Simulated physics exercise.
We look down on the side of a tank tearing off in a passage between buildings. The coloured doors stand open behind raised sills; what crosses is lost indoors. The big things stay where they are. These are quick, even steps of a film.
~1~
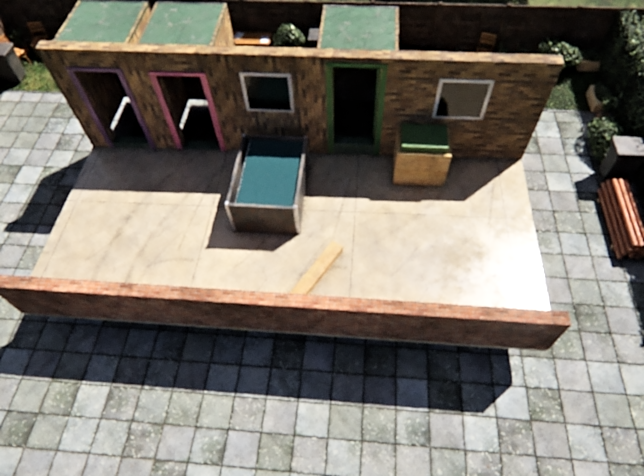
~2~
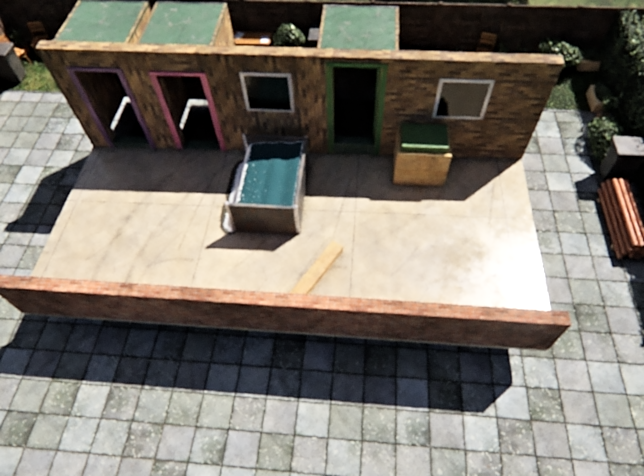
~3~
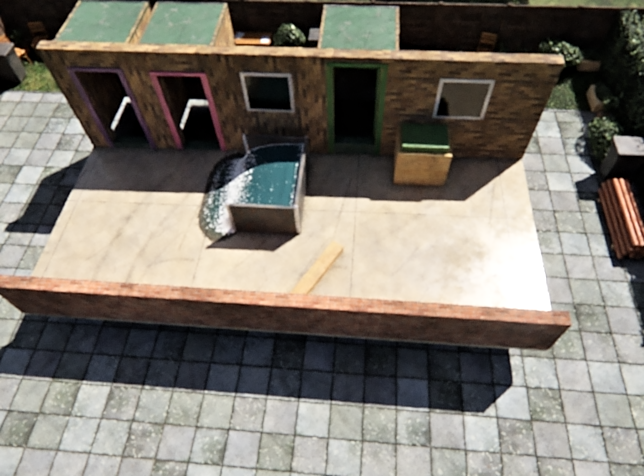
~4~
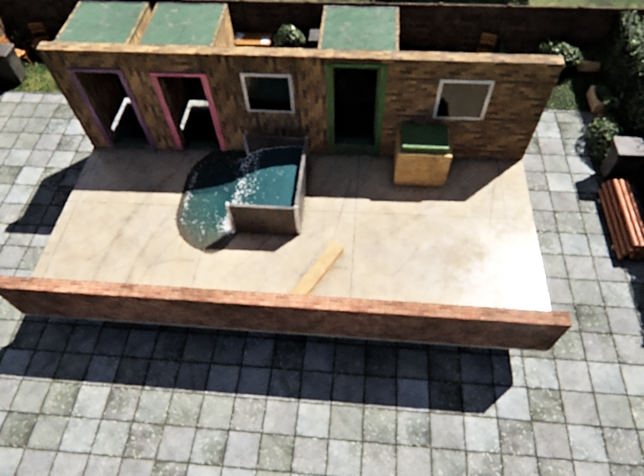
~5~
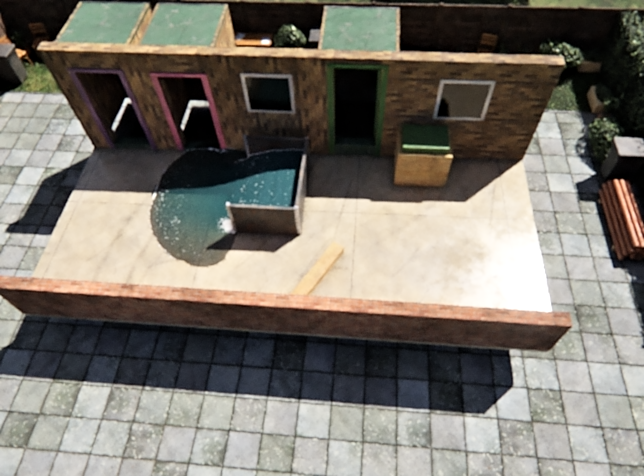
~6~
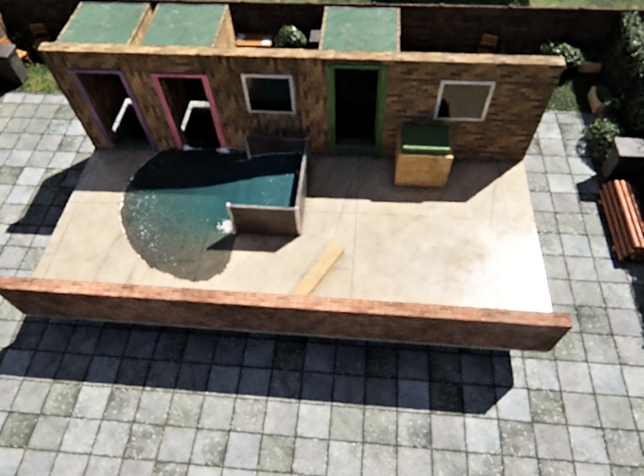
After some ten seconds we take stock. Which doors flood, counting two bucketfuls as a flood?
The purple door stays under that; the green door stays under that; the pink door takes more than that.
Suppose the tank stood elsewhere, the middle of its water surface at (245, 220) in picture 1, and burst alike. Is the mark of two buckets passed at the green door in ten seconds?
Green door lets less in.
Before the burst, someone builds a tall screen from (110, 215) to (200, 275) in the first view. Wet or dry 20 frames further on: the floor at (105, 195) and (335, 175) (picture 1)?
As listed: Flooded, dry.
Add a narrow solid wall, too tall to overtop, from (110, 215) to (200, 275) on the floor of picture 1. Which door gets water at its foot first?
The pink one.
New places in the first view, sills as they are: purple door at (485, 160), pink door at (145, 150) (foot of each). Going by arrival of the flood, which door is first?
The door marked pink.
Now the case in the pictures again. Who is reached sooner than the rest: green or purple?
First comes the door marked purple.
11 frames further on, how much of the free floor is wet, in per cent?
Close to 40 %.
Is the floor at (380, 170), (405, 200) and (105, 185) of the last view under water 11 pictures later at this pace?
In that order: Dry, dry, flooded.
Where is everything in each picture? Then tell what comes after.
In the first picture, still water in the open tank at (269, 172).
In the second picture, water pours out at (242, 187) and has run to a hidden place.
In the third picture, the front is at (211, 236), out from the gap at (243, 188).
In the fourth picture, the front is at (218, 152), out from the gap at (243, 190).
In the fifth picture, water pours out at (244, 191) and has run to (172, 168).
In the sixth picture, the front is at (133, 184), out from the gap at (244, 191).
A moment on, water covers 40 % of the floor; the purple door wet at the sill, nothing in, the green door not reached, the pink door over two buckets in.
Next, water covers 40 % of the floor; the purple door wet at the sill, nothing in, the green door not reached, the pink door over two buckets in.
Then, water covers 35 % of the floor; the purple door wet at the sill, nothing in, the green door not reached, the pink door over two buckets in.
Later, water covers 30 % of the floor; the purple door wet at the sill, nothing in, the green door not reached, the pink door over two buckets in.
In the end, water covers 0 % of the floor; the purple door wet at the sill, nothing in, the green door not reached, the pink door over two buckets in.
